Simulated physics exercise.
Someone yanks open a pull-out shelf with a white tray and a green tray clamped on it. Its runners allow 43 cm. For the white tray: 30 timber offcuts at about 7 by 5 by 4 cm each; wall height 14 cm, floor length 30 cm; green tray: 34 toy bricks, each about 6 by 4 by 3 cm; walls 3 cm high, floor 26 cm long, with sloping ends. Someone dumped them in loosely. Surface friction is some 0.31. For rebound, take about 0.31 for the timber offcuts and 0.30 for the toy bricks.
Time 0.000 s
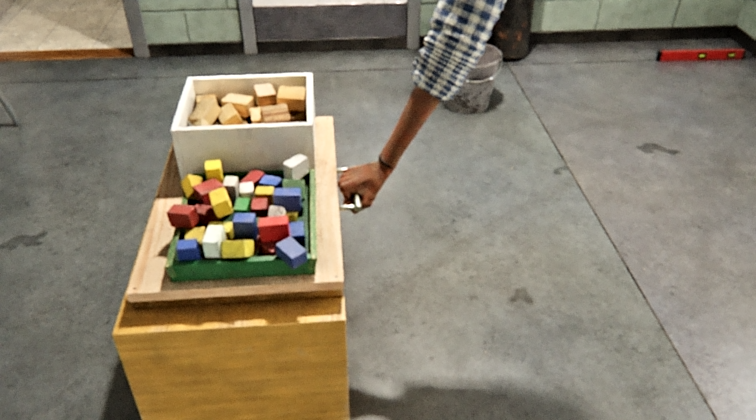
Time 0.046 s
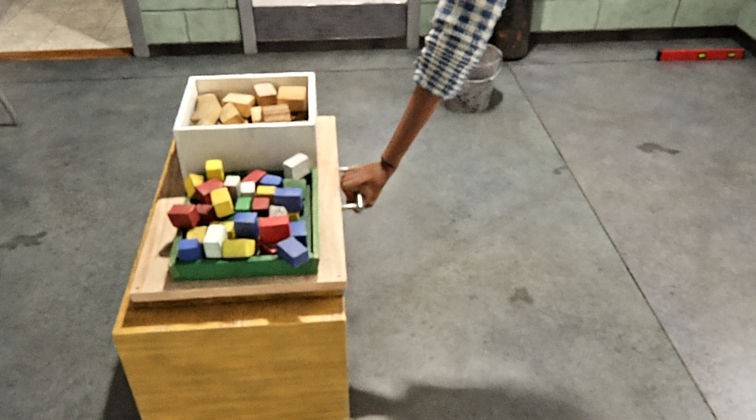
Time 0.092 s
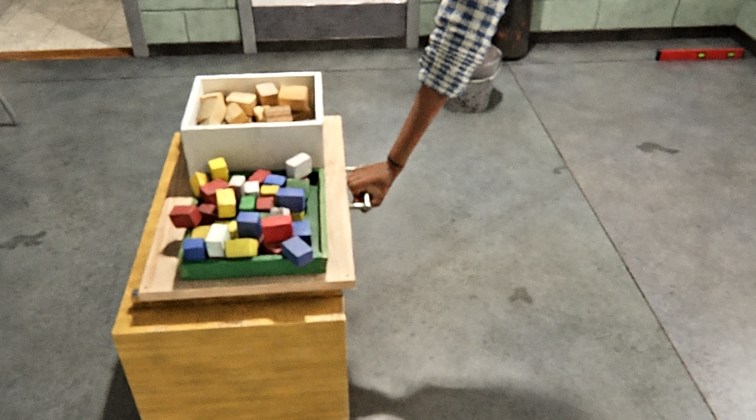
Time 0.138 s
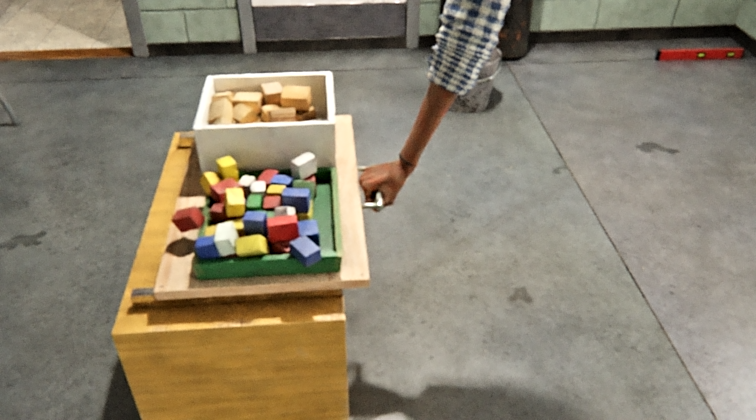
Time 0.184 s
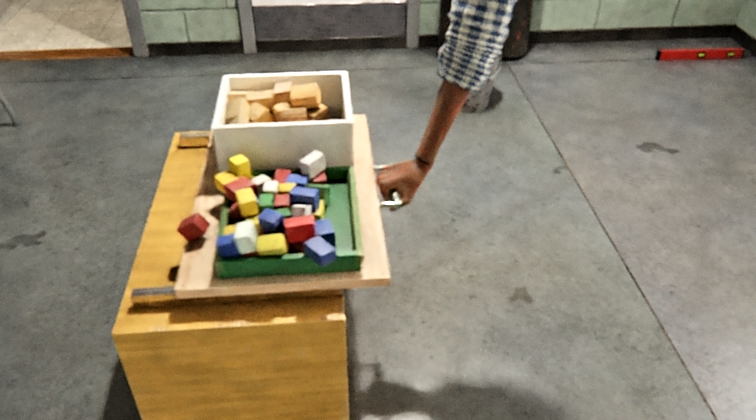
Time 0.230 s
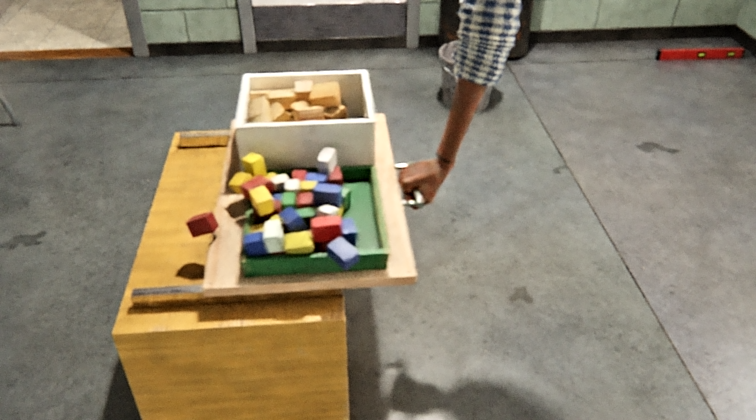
A hand pulling a wooden shelf rightward out of a cabinet, coloured blocks shifting left in the green tray, a red one slipping over its edge.
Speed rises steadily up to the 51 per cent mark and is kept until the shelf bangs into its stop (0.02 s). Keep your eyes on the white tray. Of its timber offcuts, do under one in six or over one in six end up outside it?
Under one in six do.
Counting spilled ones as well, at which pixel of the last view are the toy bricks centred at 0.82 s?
I'd say near (459, 206).
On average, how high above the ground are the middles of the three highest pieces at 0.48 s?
Roughly 68 centimetres.
After 0.40 s, the runners reach their end.
After 0.48 s, white tray 30 in, 0 out and green tray 28 in, 6 out.
After 0.60 s, white tray 30 in, 0 out and green tray 24 in, 10 out.
After 0.82 s, white tray 30 in, 0 out and green tray 24 in, 10 out.
When it is over (at 1.26 s), white tray 30 in, 0 out and green tray 24 in, 10 out. Asked share, 0 of 30, 0 per cent.
